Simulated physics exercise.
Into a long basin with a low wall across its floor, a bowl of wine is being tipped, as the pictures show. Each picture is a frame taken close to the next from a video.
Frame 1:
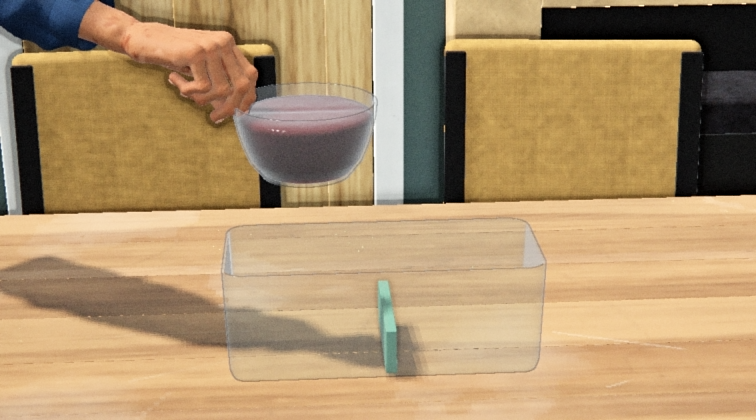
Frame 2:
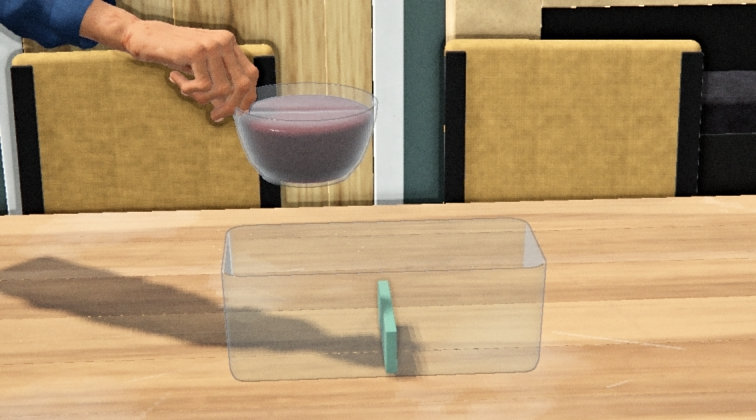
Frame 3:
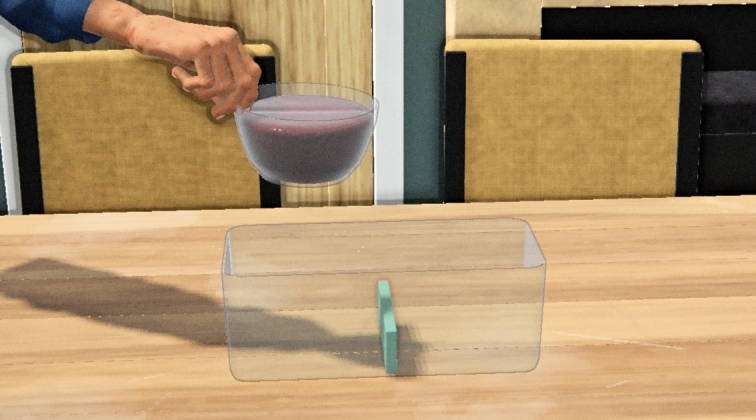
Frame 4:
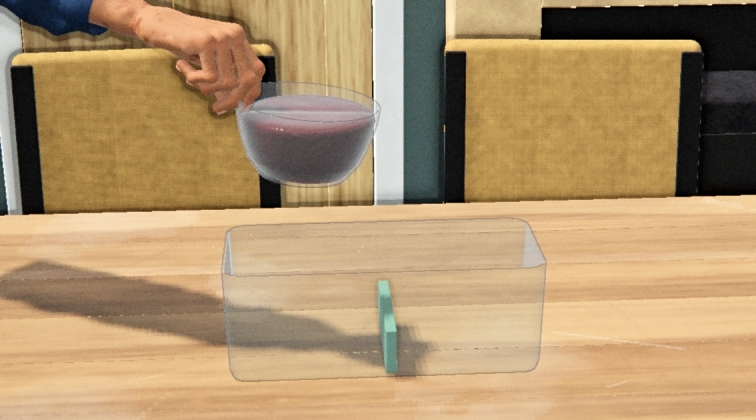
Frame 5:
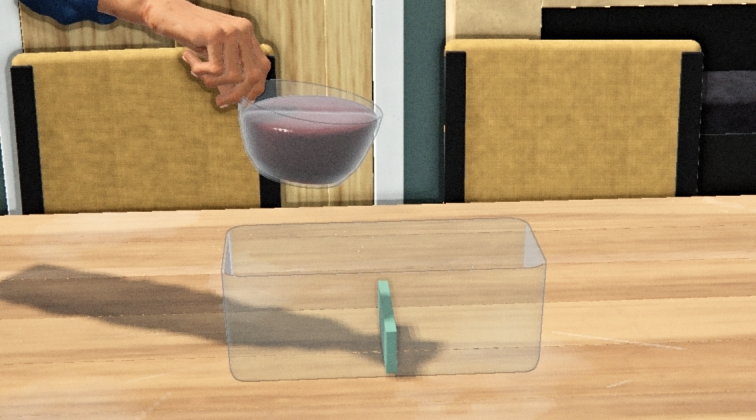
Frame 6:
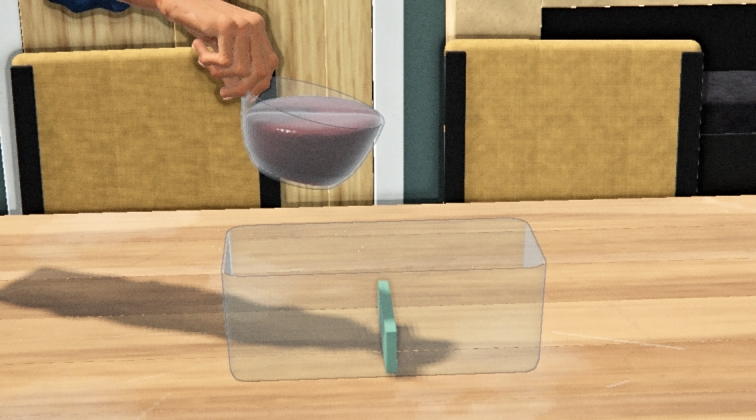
A hand gradually tilts a clear bowl of dark red liquid rightward above a basin.
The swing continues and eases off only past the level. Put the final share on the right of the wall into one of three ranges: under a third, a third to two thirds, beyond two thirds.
Range: Beyond two thirds.
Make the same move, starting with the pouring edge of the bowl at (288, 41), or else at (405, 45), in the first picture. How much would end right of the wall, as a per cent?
In turn 25 and 95 in a hundred.
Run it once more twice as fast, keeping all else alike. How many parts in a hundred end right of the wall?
Roughly 60 in a hundred.
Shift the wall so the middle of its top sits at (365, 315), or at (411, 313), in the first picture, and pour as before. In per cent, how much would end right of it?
The first one comes to 90 percent, while the second comes to 70 percent.
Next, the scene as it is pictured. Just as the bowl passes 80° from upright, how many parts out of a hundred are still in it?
It still holds close to 35 per cent at that lean.
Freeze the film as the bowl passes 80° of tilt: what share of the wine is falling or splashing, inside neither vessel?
Estimate: Some 35 per cent.
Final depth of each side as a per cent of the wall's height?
Left of the wall 10 %, right of the wall 60 %.
A moment on, the bowl is tipped on its side and 34 per cent is still to pour, 0 is left of the wall and 32 right of it.
Next, the bowl is tipped right over and 0 per cent is still to pour, 13 is left of the wall and 84 right of it.
Then the bowl is tipped right over and 0 per cent is still to pour, 15 is left of the wall and 84 right of it.
Later the bowl is tipped right over and 0 per cent is still to pour, 15 is left of the wall and 84 right of it.
At rest 15 per cent lies left of the wall, 84 right of it and 1 outside.
